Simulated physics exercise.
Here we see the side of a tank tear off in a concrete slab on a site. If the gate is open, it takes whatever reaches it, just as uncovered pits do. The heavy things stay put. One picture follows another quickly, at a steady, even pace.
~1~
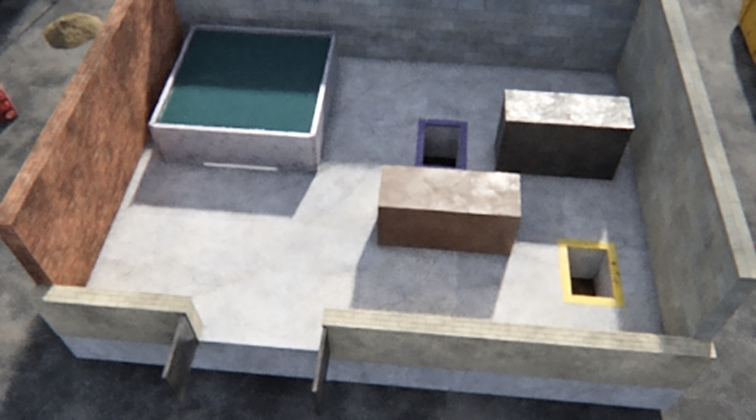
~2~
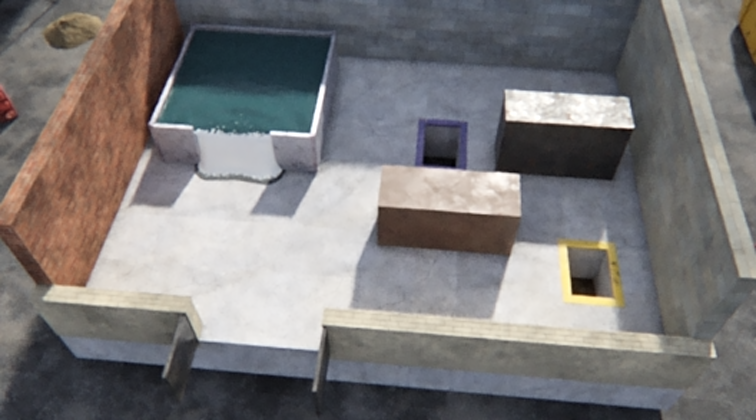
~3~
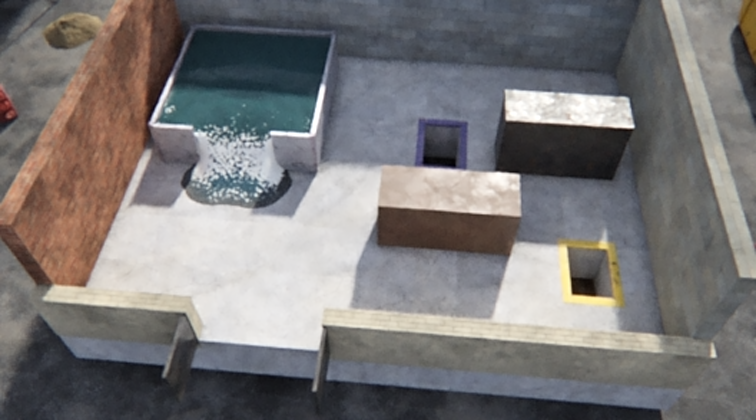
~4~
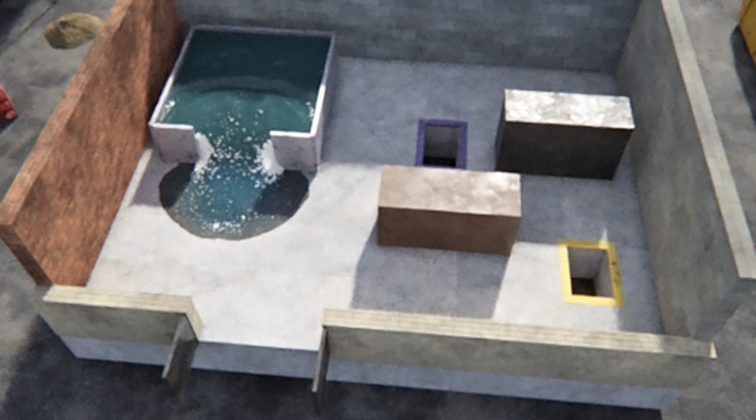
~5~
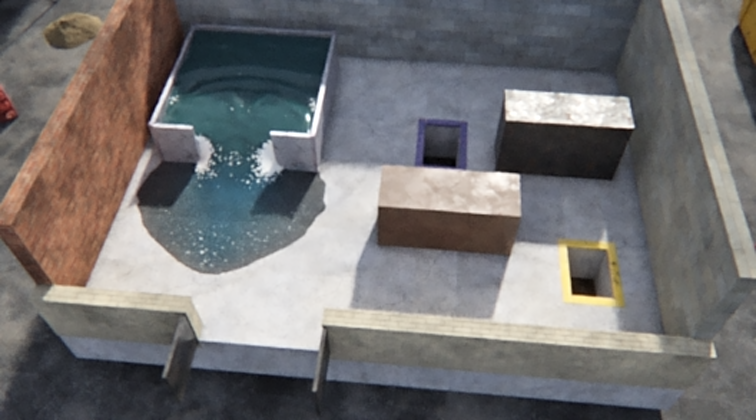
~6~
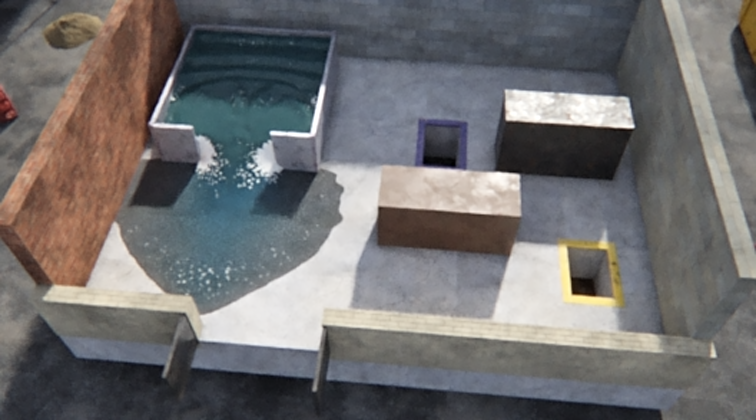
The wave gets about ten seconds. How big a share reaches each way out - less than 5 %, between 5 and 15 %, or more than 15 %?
Shares: The gate gets more than 15 %, the blue pit gets less than 5 %, the yellow pit gets between 5 and 15 %.
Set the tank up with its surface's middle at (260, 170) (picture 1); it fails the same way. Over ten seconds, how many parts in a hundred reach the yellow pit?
I'd put the yellow pit near 0 per cent of the whole.
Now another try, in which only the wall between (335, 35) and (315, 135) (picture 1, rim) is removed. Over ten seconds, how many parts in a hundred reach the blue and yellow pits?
In percent: Blue 40, yellow 12.
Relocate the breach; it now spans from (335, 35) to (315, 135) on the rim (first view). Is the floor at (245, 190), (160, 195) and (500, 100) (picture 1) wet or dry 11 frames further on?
In the order asked: Out of reach, out of reach, sodden.
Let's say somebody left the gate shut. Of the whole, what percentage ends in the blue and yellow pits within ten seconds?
Result, %: Blue = 0; yellow = 20.
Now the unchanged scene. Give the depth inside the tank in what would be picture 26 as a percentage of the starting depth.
I make it 50 per cent.
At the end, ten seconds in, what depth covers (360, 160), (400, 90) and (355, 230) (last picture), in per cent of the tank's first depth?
Estimate: 2, 2, 4 %.
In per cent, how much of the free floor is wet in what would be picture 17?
It comes out near 35 percent.
A moment on, water covers 30 % of the floor; the gate 2 %, the blue pit 0 %, the yellow pit 0 %.
Next, water covers 35 % of the floor; the gate 7 %, the blue pit 0 %, the yellow pit 0 %.
Then, water covers 45 % of the floor; the gate 16 %, the blue pit 0 %, the yellow pit 0 %.
Later, water covers 55 % of the floor; the gate 27 %, the blue pit 0 %, the yellow pit 2 %.
In the end, water covers 75 % of the floor; the gate 38 %, the blue pit 0 %, the yellow pit 7 %.
